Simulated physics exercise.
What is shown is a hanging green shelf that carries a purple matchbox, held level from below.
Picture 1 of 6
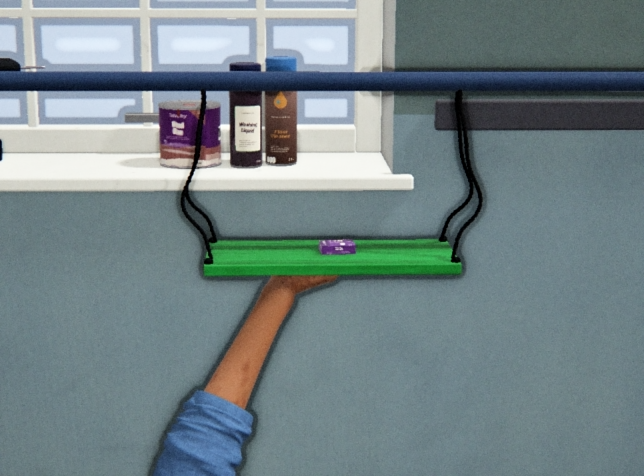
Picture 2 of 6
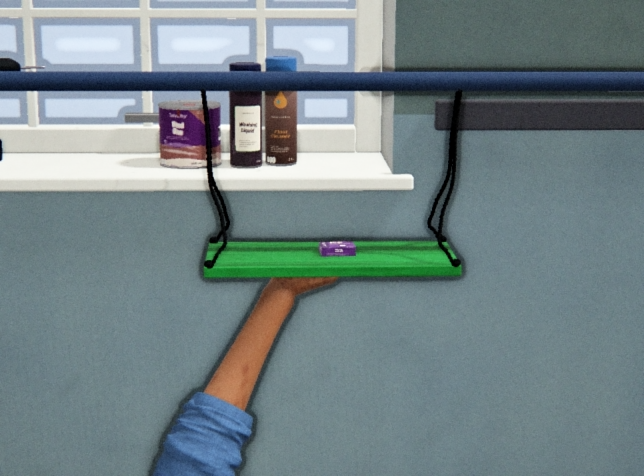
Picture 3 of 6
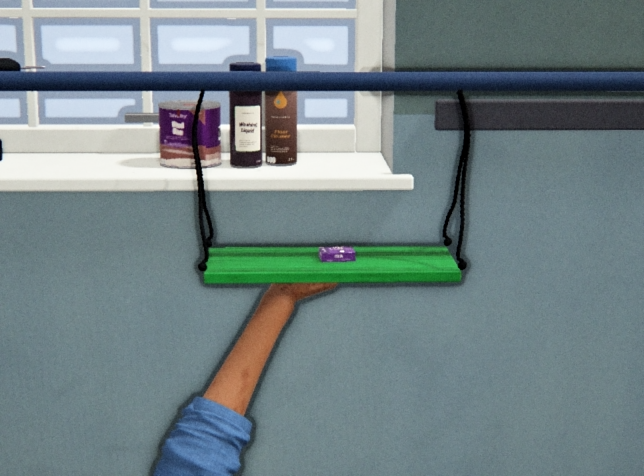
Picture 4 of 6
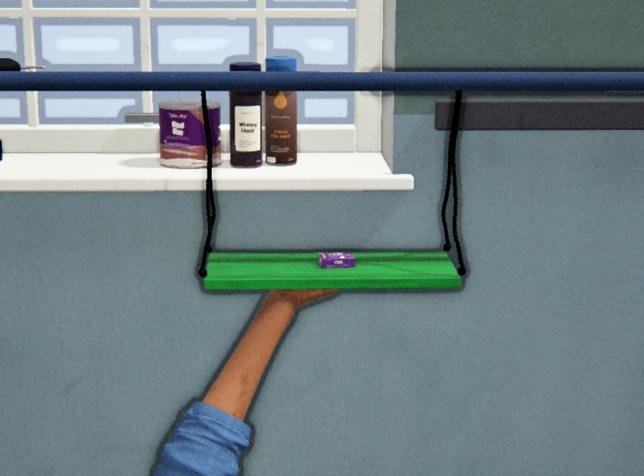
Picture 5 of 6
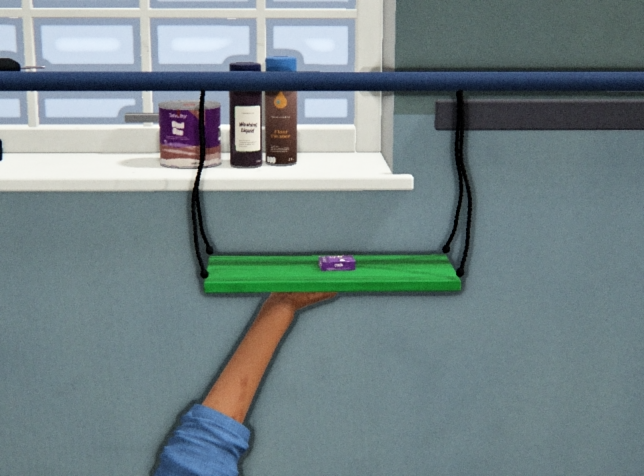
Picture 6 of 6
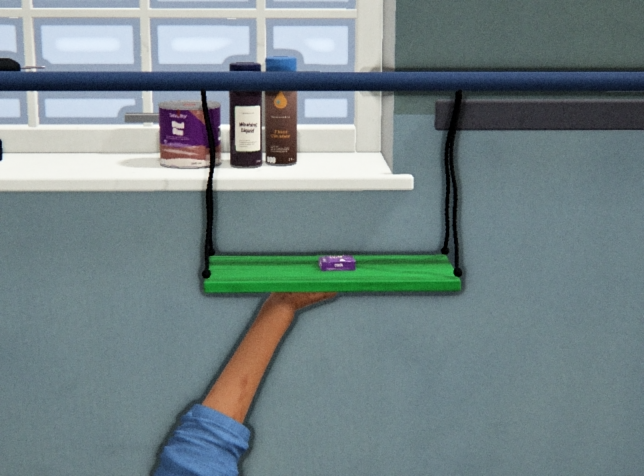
A hand under a green shelf hanging from a blue bar on black cords lowered it slightly, keeping it level with a small purple box on top, as the slack cords drew nearly straight.
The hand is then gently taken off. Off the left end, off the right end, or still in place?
Still in place.
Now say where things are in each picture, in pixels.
Purple matchbox (337, 247); green shelf (333, 270), in the first frame.
Purple matchbox (337, 249), in the second frame.
Purple matchbox (337, 254), in the third frame.
Purple matchbox (337, 261); green shelf (333, 284), in the fourth frame.
Purple matchbox (337, 263), in the fifth frame.
Purple matchbox (337, 263); green shelf (333, 287); left shoelaces almost straight; right shoelaces almost straight, in the sixth frame.
Then, 0.46 s past the final frame, board level; matchbox on the board near (337, 266).
When it is over, board level; matchbox on the board near (337, 267). The purple matchbox remains aboard.
